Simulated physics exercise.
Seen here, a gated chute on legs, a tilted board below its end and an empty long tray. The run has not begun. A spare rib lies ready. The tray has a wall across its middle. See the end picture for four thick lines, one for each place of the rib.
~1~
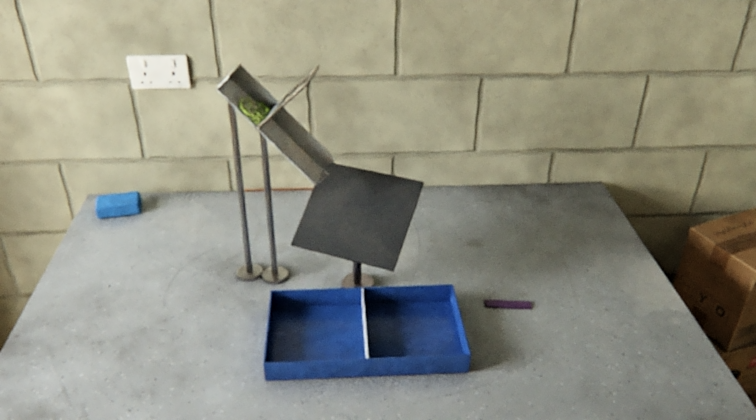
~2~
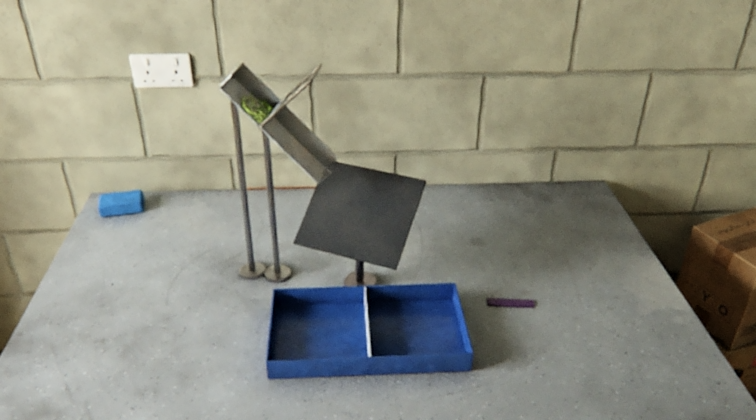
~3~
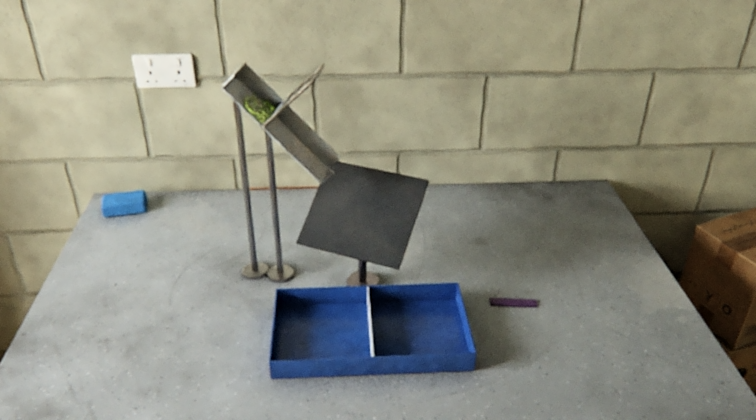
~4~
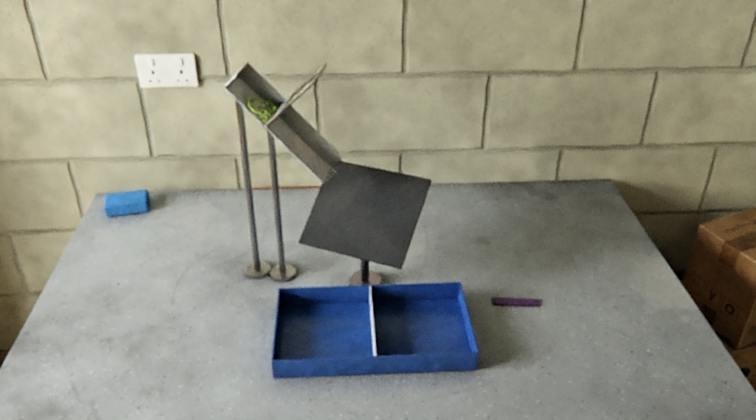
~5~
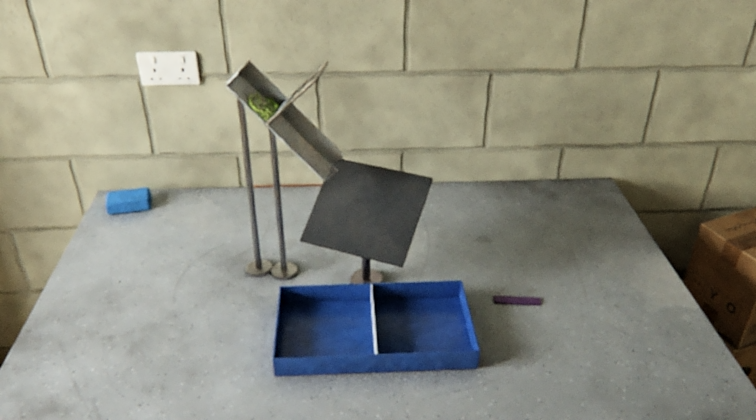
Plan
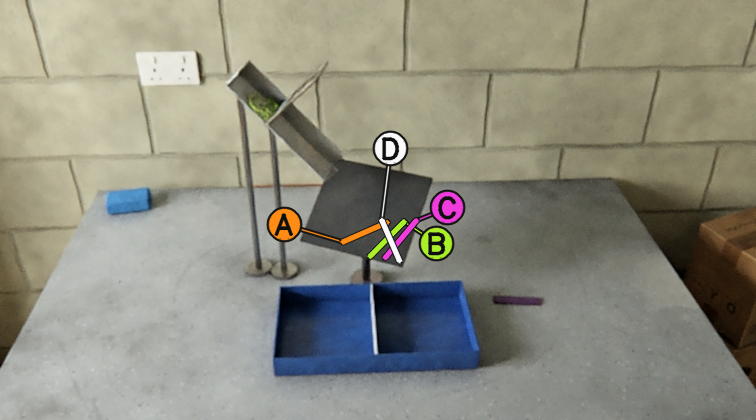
On a grey table against a pale block wall, a chute on legs holds green dried peas behind a shut gate, above a tilted dark board and an empty blue tray with a dividing wall. The whole view drifts very slightly, while the peas, gate, board and tray stay still relative to one another.
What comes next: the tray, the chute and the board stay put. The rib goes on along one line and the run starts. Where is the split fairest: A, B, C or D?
Line D.
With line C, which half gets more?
The left half.
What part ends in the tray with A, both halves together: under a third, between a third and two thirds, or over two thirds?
It is over two thirds.
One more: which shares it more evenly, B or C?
That would be C.
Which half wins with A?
More lands on the left.
On the marked copy, line A from (387, 222) to (342, 241); line B from (404, 221) to (370, 256); line C from (416, 220) to (385, 257); line D from (381, 220) to (399, 260).
With A, of what is caught, most in the left half, a small part in the right.
With B, of what is caught, nearly all in the left half, a stray few in the right.
With C, of what is caught, most in the left half, about a quarter in the right.
With D, of what is caught, about a third in the left half, about two thirds in the right.
